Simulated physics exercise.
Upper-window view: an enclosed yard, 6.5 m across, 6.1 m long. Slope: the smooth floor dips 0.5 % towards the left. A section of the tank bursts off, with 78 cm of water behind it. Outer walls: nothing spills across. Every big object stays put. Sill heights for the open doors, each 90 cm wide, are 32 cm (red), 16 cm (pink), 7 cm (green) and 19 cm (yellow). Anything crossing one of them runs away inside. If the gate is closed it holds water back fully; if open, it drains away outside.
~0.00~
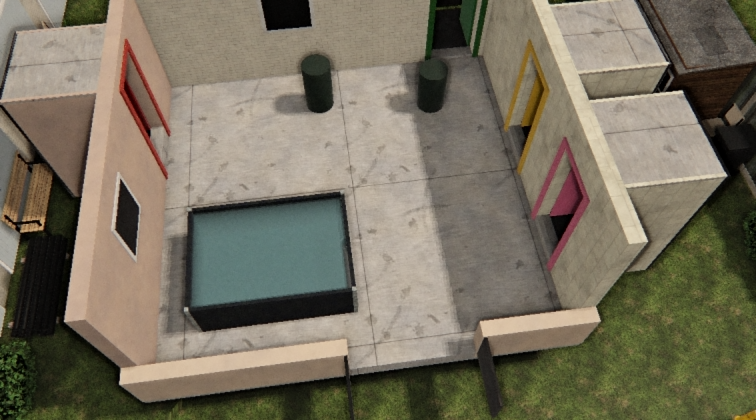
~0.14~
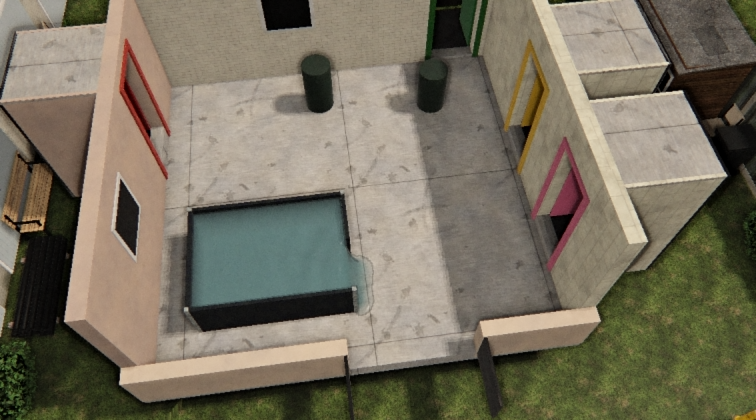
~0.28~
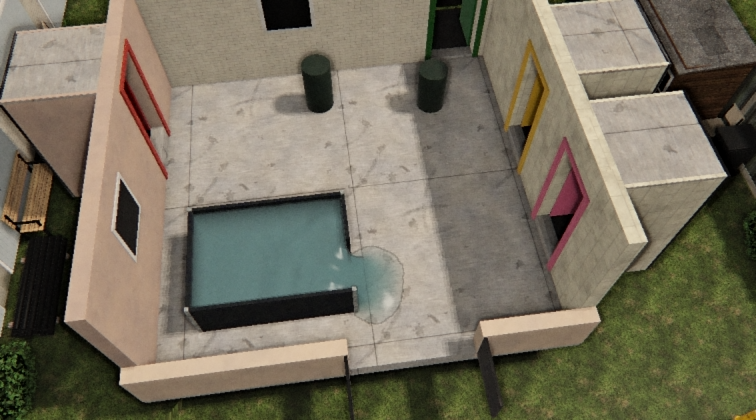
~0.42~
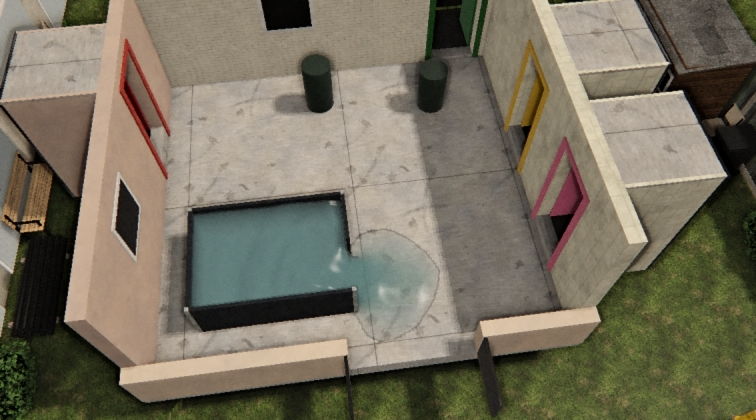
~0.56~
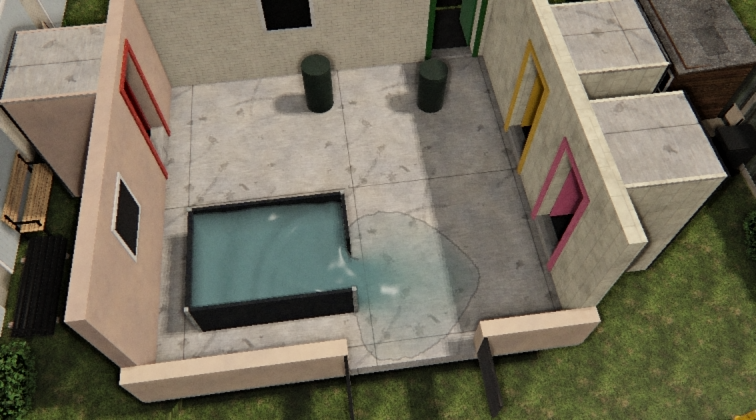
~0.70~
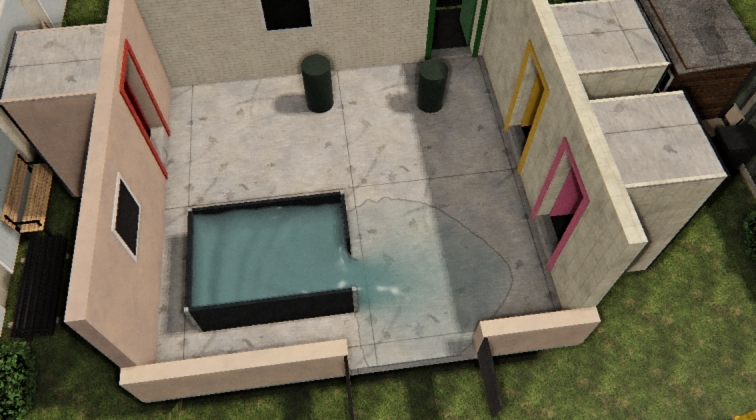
In an enclosed yard seen from above, a dark rectangular tank of still water opens on its right side, and water pours through the gap, spreading in a widening, rounded sheet across the pale floor to the right.
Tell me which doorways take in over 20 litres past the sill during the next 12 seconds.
Within those 12 seconds, the red door takes in no more than that; the pink door takes in over 20 litres; the green door takes in over 20 litres; the yellow door takes in no more than that.
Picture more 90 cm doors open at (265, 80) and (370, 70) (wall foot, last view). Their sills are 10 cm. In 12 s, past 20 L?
Door 1: Limit not reached; door 2: Limit not reached.
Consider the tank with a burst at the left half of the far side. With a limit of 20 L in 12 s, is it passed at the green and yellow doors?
Green beyond, yellow short.
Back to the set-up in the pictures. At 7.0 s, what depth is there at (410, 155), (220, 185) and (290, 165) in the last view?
First 3 cm, then 0 cm, then 1 cm.
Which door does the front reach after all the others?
The final one is the red door.
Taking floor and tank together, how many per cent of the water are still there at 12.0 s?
That would be close to 68 per cent.
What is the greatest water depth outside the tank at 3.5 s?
Roughly 28 cm.
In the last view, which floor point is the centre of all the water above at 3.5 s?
I'd say somewhere around (373, 248).
After 1.4 s water covers 25 % of the floor and is deepest (44 cm) near (357, 289); red door not reached, pink door 25 cm at the sill, 3 L in, green door not reached, yellow door not reached.
After 2.2 s water covers 30 % of the floor and is deepest (40 cm) near (531, 330); red door not reached, pink door 31 cm at the sill, 39 L in, green door not reached, yellow door 13 cm at the sill, 0 L in.
After 3.5 s water covers 35 % of the floor and is deepest (28 cm) near (553, 327); red door not reached, pink door 21 cm at the sill, 94 L in, green door 14 cm at the sill, 4 L in, yellow door 13 cm at the sill, 0 L in.
After 7.0 s water covers 65 % of the floor and is deepest (16 cm) near (357, 289); red door not reached, pink door 12 cm at the sill, 105 L in, green door 15 cm at the sill, 187 L in, yellow door 8 cm at the sill, 0 L in.
After 12.0 s water covers 90 % of the floor and is deepest (10 cm) near (156, 380); red door 9 cm at the sill, 0 L in, pink door 6 cm at the sill, 105 L in, green door 8 cm at the sill, 255 L in, yellow door 4 cm at the sill, 0 L in.
